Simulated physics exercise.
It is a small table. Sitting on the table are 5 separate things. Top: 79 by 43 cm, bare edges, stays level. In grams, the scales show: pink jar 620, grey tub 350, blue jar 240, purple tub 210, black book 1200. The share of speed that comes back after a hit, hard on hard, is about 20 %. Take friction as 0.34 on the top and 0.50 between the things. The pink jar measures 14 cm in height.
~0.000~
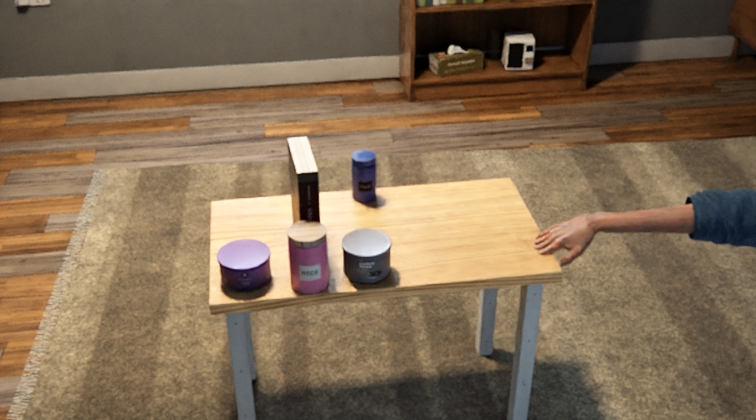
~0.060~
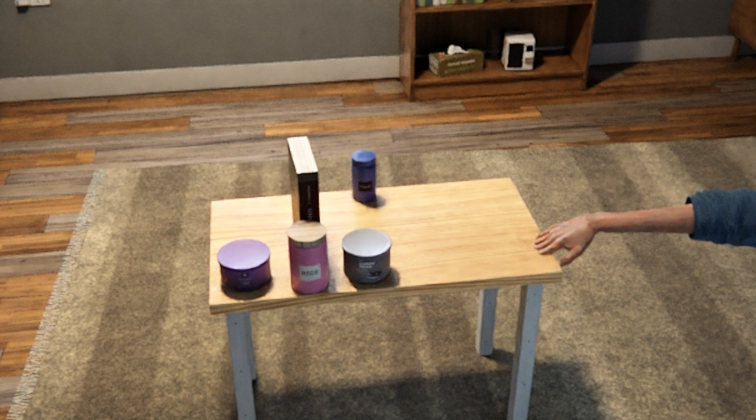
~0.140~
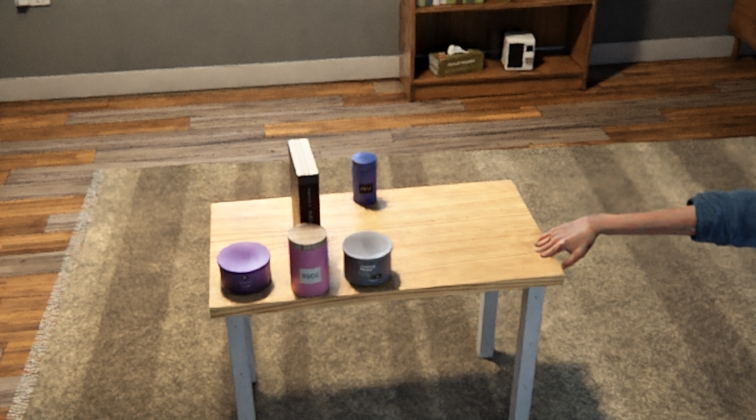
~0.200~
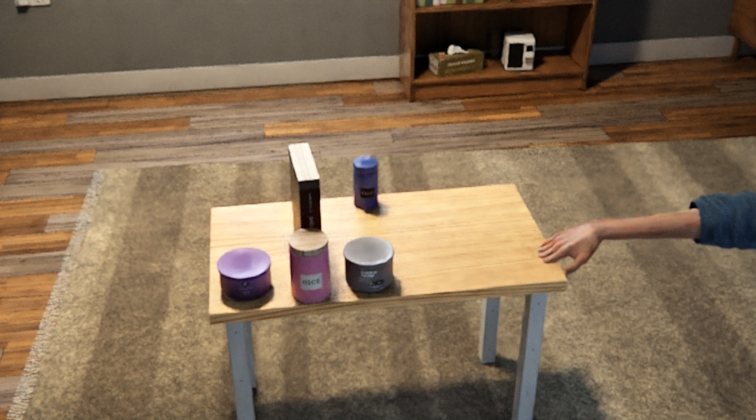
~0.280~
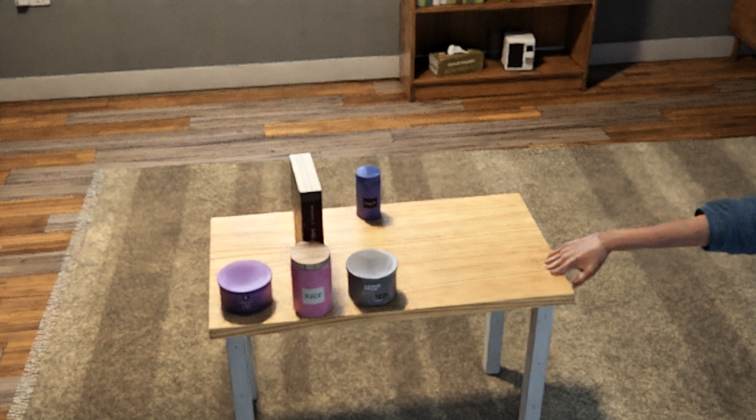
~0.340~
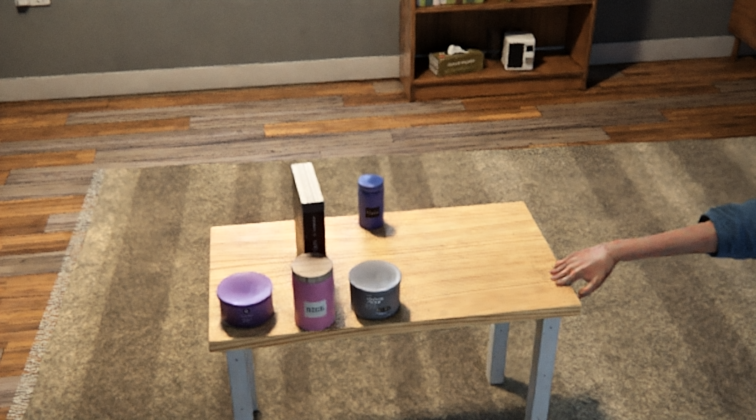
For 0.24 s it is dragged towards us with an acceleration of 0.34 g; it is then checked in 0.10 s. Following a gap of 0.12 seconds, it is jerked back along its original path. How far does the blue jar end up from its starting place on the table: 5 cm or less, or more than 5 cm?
5 cm or less.
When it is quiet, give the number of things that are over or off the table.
The answer is 2.
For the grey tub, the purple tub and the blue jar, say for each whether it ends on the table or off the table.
Outcome: The grey tub departs its support; the purple tub remains on its support; the blue jar remains on its support.
After 0.64 s, table along by 11 cm; pink jar now off the table; blue jar slid 6 cm near (374, 212); grey tub slid 7 cm.
After 0.94 s, grey tub now off the table; blue jar slid 2 cm near (365, 181); black book slid 3 cm.
At rest (1.5 s), off the table, pink jar and grey tub; the other 3 in place, give or take 5 cm. Seen from the same camera at the end, blue jar near (365, 181).
